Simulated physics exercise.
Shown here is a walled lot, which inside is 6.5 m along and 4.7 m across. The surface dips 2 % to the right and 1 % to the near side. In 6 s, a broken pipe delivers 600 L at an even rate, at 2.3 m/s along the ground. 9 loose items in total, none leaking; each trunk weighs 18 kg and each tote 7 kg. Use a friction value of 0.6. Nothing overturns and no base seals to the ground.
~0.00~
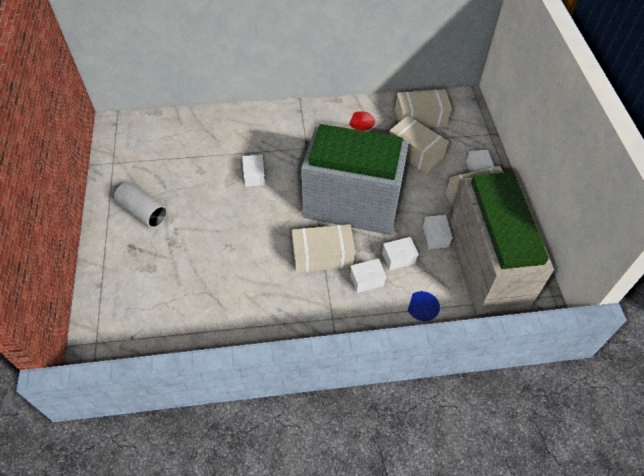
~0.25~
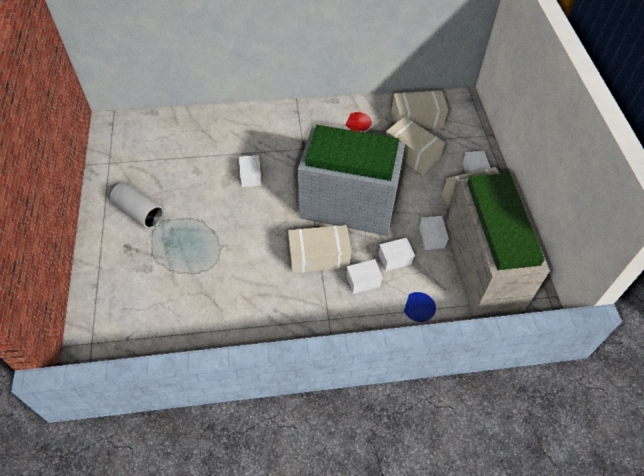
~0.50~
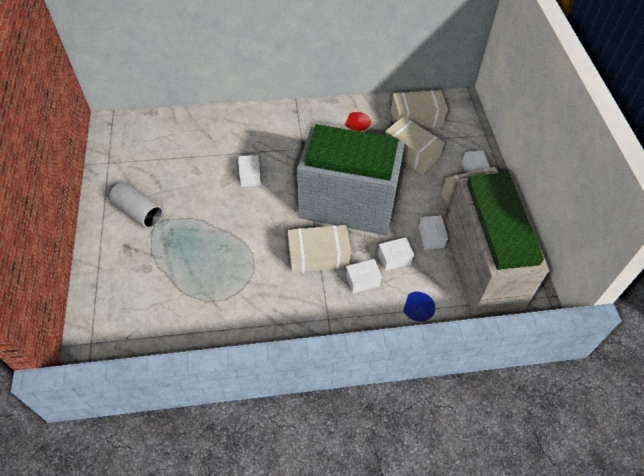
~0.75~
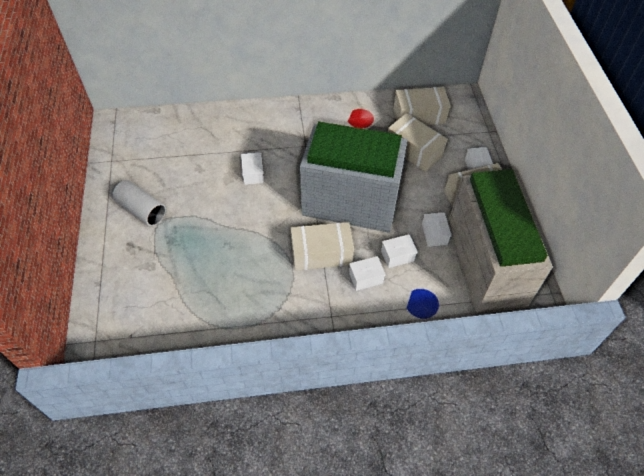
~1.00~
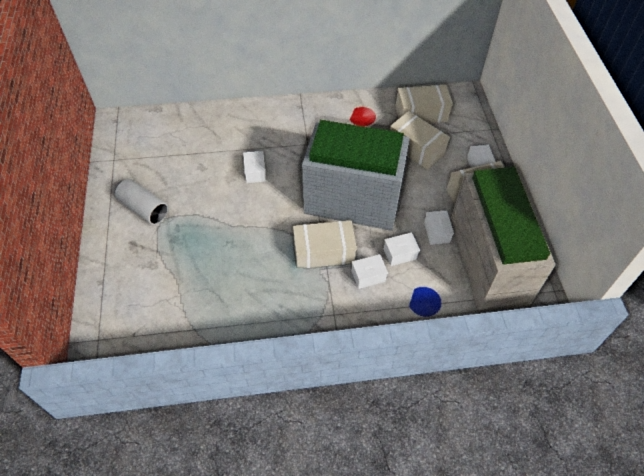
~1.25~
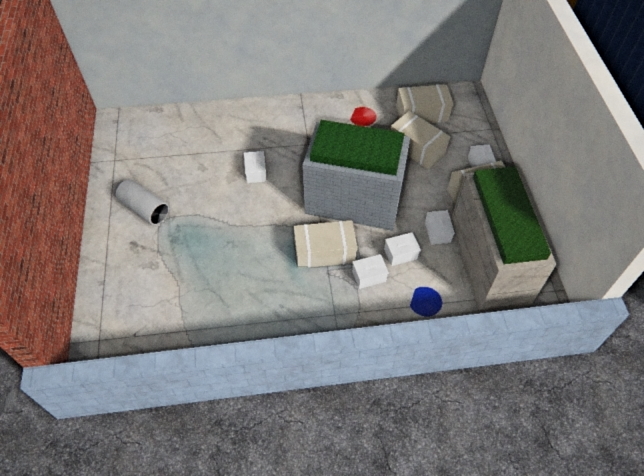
To begin with, the pale floor of a walled lot is dry, with a pipe at left and boxes, blocks and red and blue patches to the right. Water then pours from the pipe's mouth and spreads toward the near wall, then widens rightward along it, while the boxes stay still.
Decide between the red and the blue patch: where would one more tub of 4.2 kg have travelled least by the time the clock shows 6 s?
On the red patch.
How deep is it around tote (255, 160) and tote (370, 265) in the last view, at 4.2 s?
First about 0 cm, second about 1 cm.
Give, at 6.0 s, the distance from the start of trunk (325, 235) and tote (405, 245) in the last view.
20 cm and 0 cm respectively.
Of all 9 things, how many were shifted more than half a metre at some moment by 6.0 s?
By my count, 0.
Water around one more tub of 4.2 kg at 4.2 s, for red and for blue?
It'd be 0 cm for the first one and 6 cm for the second.
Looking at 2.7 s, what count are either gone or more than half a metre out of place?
Tally: 0.
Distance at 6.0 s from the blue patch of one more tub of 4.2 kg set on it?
About 100 cm.
After 1.8 s on red it would be 0 cm off in 0 cm of water; on blue it would be 0 cm off in 0 cm of water.
After 2.7 s on red it would be 0 cm off in 0 cm of water; on blue it would be 12 cm off in 2 cm of water.
After 4.2 s on red it would be 0 cm off in 0 cm of water; on blue it would be 78 cm off in 6 cm of water.
After 6.0 s on red it would be 0 cm off in 0 cm of water; on blue it would be 95 cm off in 6 cm of water.
